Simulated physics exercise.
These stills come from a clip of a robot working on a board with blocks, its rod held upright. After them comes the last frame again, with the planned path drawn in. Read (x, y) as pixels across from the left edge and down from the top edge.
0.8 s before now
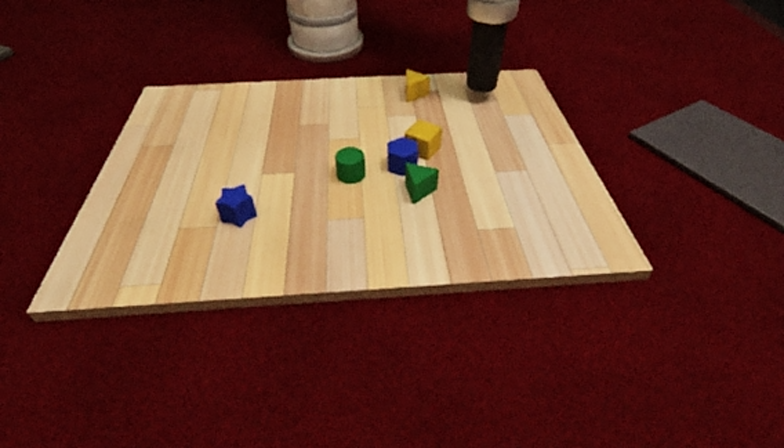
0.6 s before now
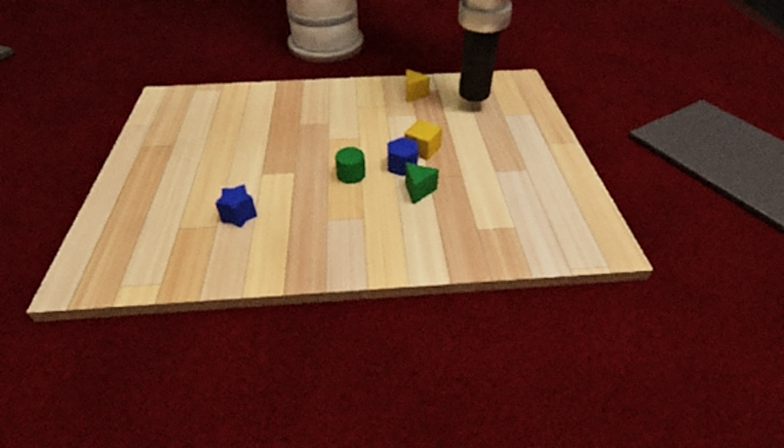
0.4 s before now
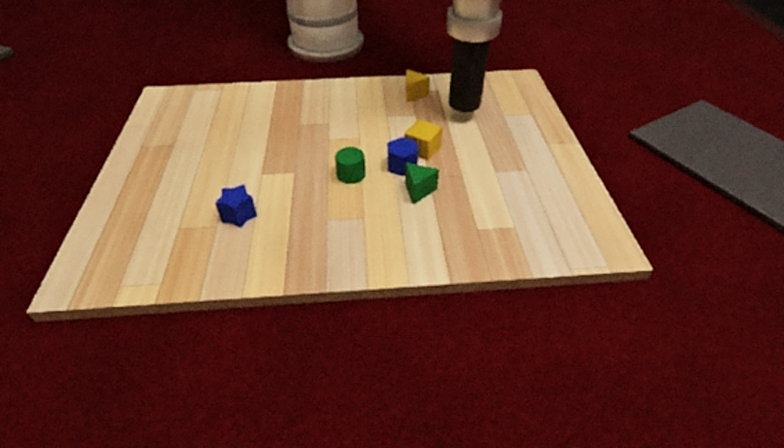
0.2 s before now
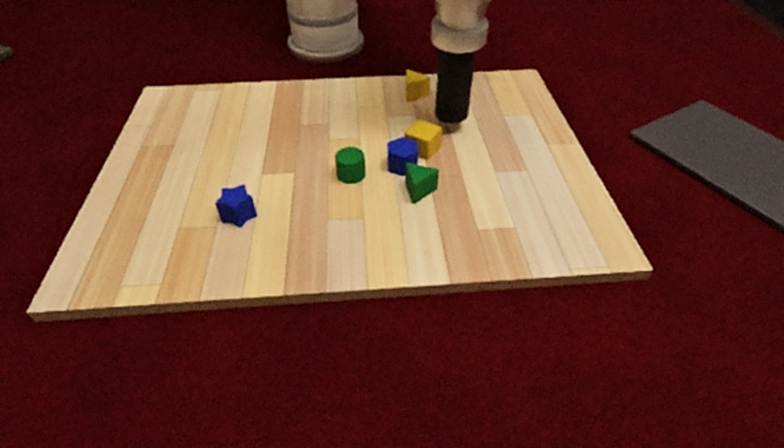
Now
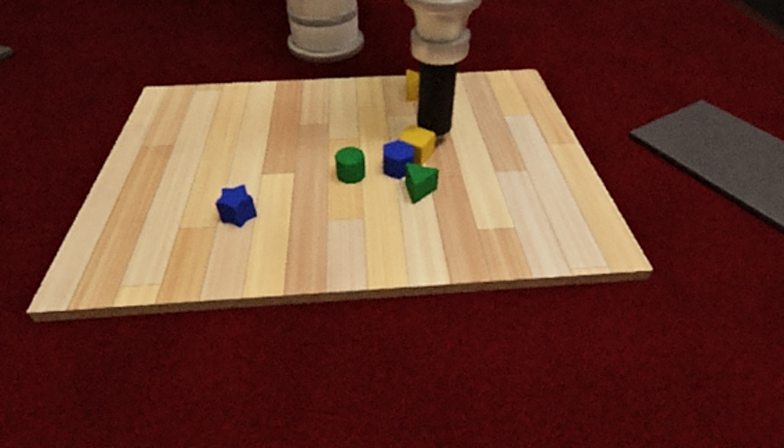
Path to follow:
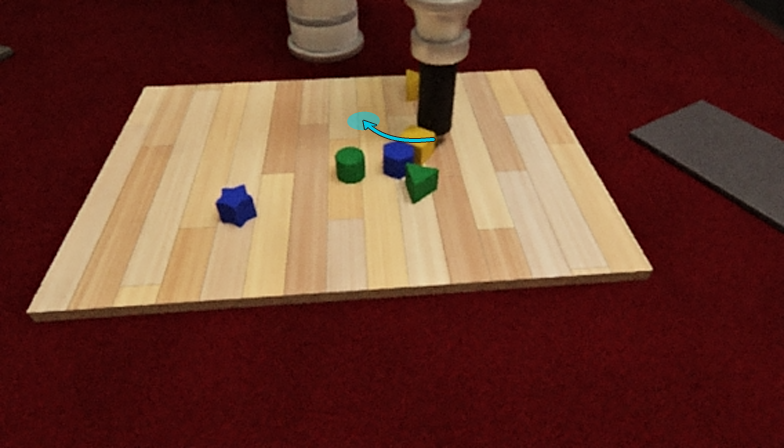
The video shows a robot's dark rod moving left and toward the viewer over a wooden board of green, blue and yellow blocks, then nudging the yellow square block and the neighbouring blue hexagon slightly left.
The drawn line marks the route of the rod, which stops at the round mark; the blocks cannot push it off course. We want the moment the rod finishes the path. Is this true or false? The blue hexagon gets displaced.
This is true.
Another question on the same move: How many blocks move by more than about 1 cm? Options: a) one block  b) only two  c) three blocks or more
b - only two.
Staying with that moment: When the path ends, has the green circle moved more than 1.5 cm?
I believe not.
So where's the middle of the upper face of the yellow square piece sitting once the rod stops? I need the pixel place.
It should be at (399, 139) by then.
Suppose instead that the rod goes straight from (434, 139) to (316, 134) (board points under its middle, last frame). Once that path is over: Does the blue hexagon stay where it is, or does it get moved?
The blue hexagon moves.
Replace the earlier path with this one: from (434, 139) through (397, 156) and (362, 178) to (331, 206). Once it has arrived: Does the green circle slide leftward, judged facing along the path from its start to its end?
No, I don't think so.
The drawn path runs from (434, 139) through (405, 140) and (380, 133) to (363, 121).
What follows on the original path. One third of the way, rod (405, 128); blue hexagon (390, 157), turned 20° anticlockwise; yellow square piece (399, 139), turned 20° anticlockwise.
Two thirds of the way, rod (379, 121); blue hexagon (390, 157), turned 20° anticlockwise; yellow square piece (399, 139), turned 20° anticlockwise.
At the end, rod (363, 109); green circle not moved; blue hexagon (390, 157), turned 20° anticlockwise; yellow square piece (399, 139), turned 20° anticlockwise.
